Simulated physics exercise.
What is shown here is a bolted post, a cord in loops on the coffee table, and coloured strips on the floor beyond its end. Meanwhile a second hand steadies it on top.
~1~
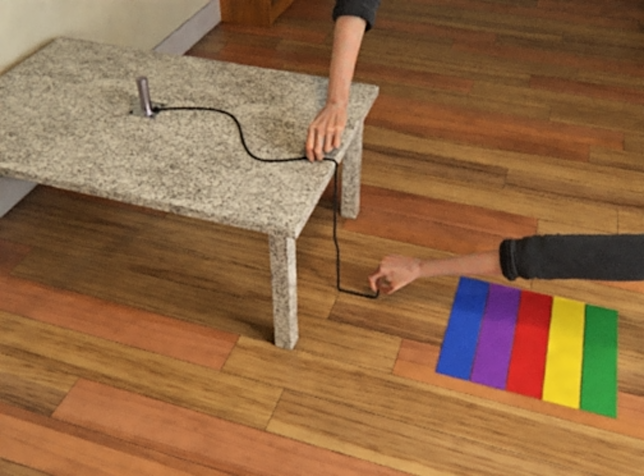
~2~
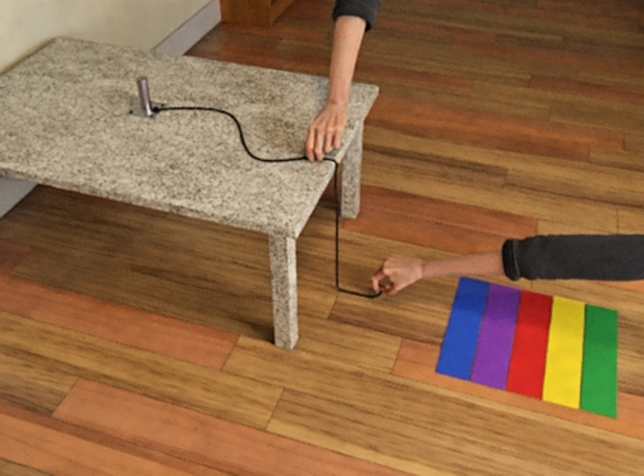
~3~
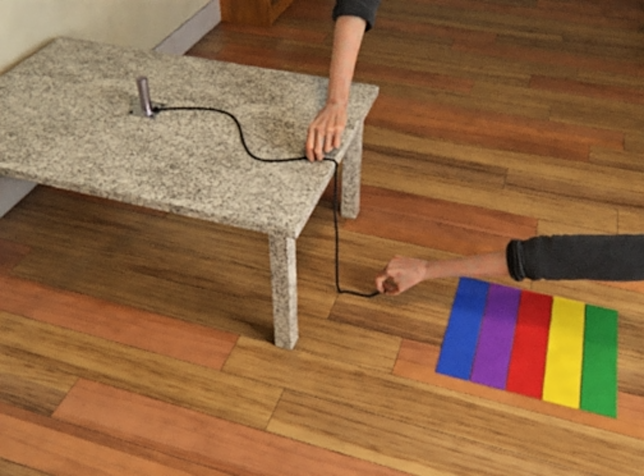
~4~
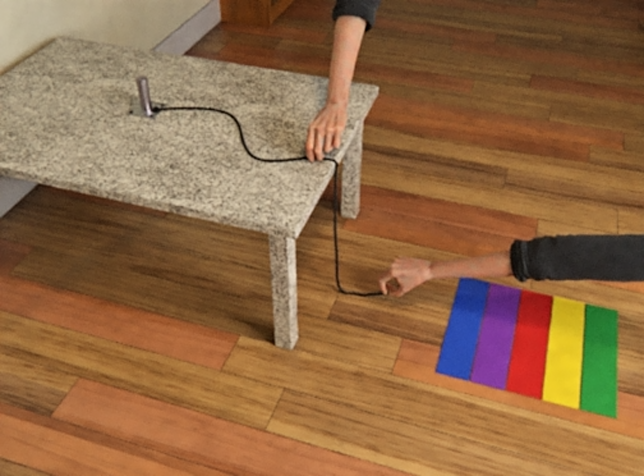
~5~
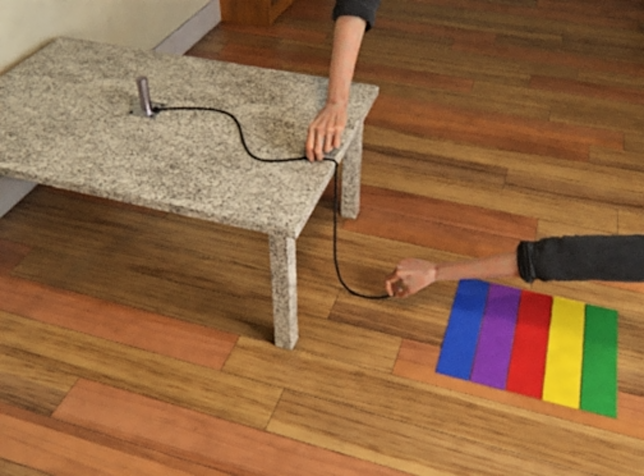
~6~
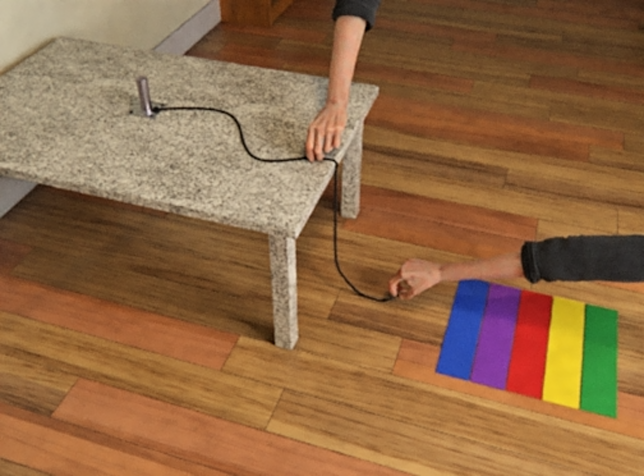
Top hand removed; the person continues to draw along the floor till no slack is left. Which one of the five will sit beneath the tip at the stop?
The red strip will.
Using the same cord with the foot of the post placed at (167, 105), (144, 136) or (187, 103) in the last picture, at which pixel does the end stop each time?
Going through the tries, you get (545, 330), then (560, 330), then (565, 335).
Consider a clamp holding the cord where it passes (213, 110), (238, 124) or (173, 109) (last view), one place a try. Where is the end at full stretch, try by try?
Readings in order - (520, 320), (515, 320), (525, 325).
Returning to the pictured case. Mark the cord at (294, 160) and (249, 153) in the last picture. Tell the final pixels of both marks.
(335, 162) and (290, 147), approximately.
Soon after, end near (472, 311); over blue.
After that, end near (510, 320); over purple.
At the stop, end near (532, 325); over red. It gets as far as the red strip.
